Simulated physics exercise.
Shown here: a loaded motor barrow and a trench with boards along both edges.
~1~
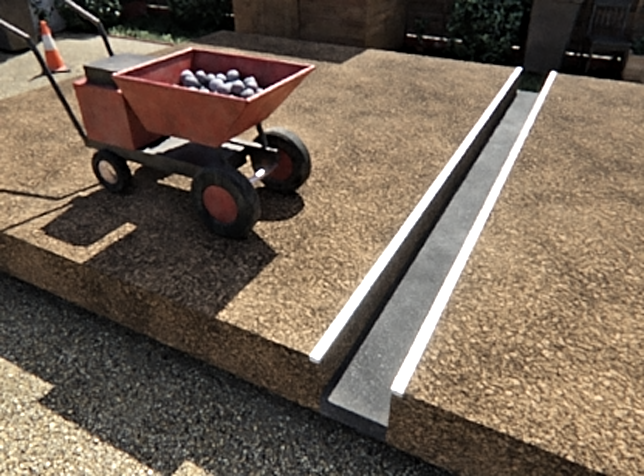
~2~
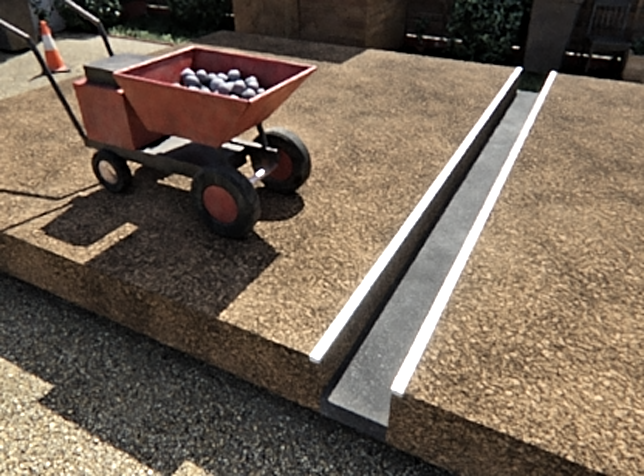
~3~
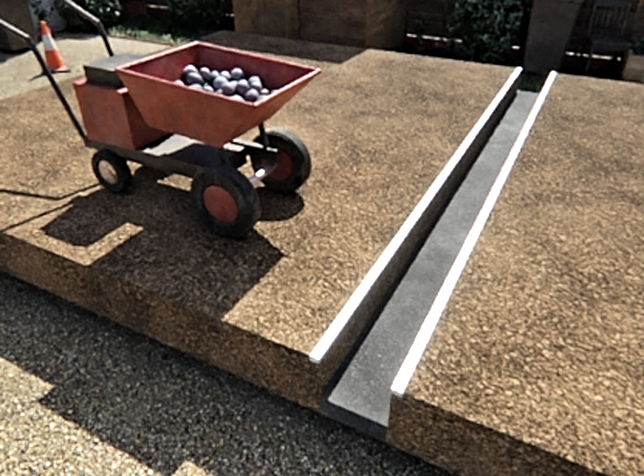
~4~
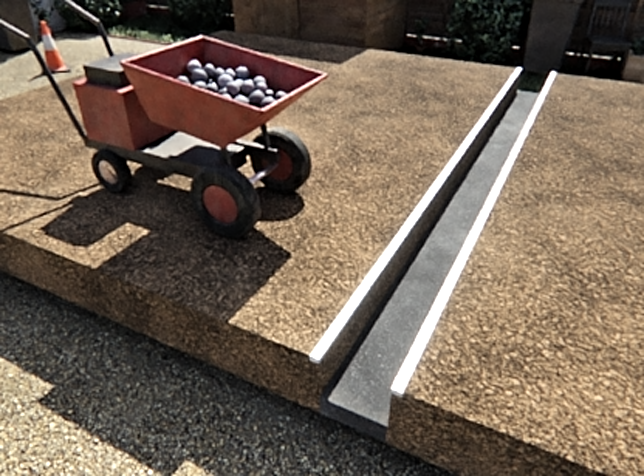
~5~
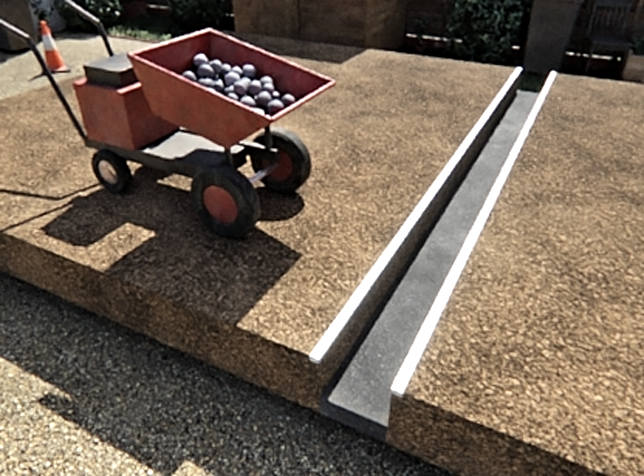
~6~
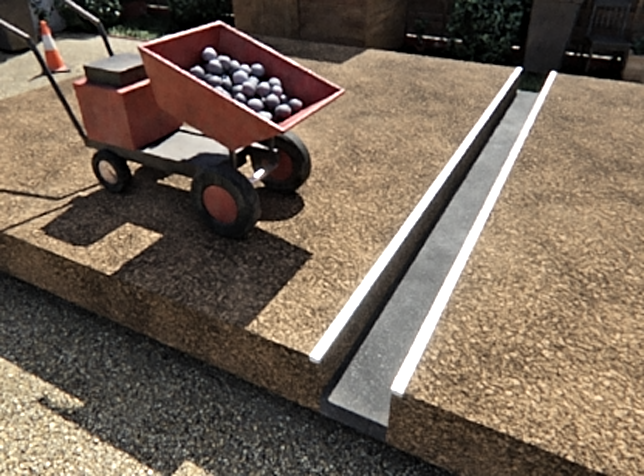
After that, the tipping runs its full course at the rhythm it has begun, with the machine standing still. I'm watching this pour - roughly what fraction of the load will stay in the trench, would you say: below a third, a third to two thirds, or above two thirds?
The trench will get the middle band, a third to two thirds.
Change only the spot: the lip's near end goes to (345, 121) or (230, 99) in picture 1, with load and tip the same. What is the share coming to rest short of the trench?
That comes to some 0 in a hundred for the first try and some 60 in a hundred for the second.
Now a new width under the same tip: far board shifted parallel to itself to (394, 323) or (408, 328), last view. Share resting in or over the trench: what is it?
Lab note: Case 1 around 40 %, case 2 40 %.
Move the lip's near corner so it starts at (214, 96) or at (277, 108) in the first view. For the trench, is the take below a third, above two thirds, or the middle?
First spot: Under a third; second spot: Over two thirds.
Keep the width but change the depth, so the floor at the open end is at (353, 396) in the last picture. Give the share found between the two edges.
The share comes out near 40 percent.
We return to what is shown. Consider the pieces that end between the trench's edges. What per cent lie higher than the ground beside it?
Roughly 0 %.
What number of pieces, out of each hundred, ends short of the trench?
About 40 %.
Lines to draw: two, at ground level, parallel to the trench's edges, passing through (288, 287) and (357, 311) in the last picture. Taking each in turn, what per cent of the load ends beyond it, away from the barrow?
90 and 40 in a hundred.
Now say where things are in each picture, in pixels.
The first picture shows lip of the skip at (247, 102), level; top of the load at (217, 87), round cobbles; first edge of the trench at (350, 308); far edge at (425, 334), the trench over half as wide as the skip, and about as deep as wide.
The second picture shows lip of the skip at (249, 103), level; top of the load at (218, 87).
The third picture shows lip of the skip at (254, 107), tipped barely; top of the load at (221, 85).
The fourth picture shows lip of the skip at (262, 112), tipped a little; top of the load at (226, 83).
The fifth picture shows lip of the skip at (271, 121), tipped a little; top of the load at (206, 72).
The sixth picture shows lip of the skip at (282, 132), tipped clearly; top of the load at (214, 68); first edge of the trench at (350, 308); far edge at (425, 334).
Soon, skip tipped steeply; all in the skip.
A while on, skip tipped right over; most in the skip; about a quarter short of the trench; a stray few in or heaped over the trench; a stray few falling.
Towards the end, skip tipped right over; about a quarter in the skip; about half short of the trench; about a third in or heaped over the trench.
Finally, skip tipped right over; a small part in the skip; about half short of the trench; about half in or heaped over the trench; none beyond it.
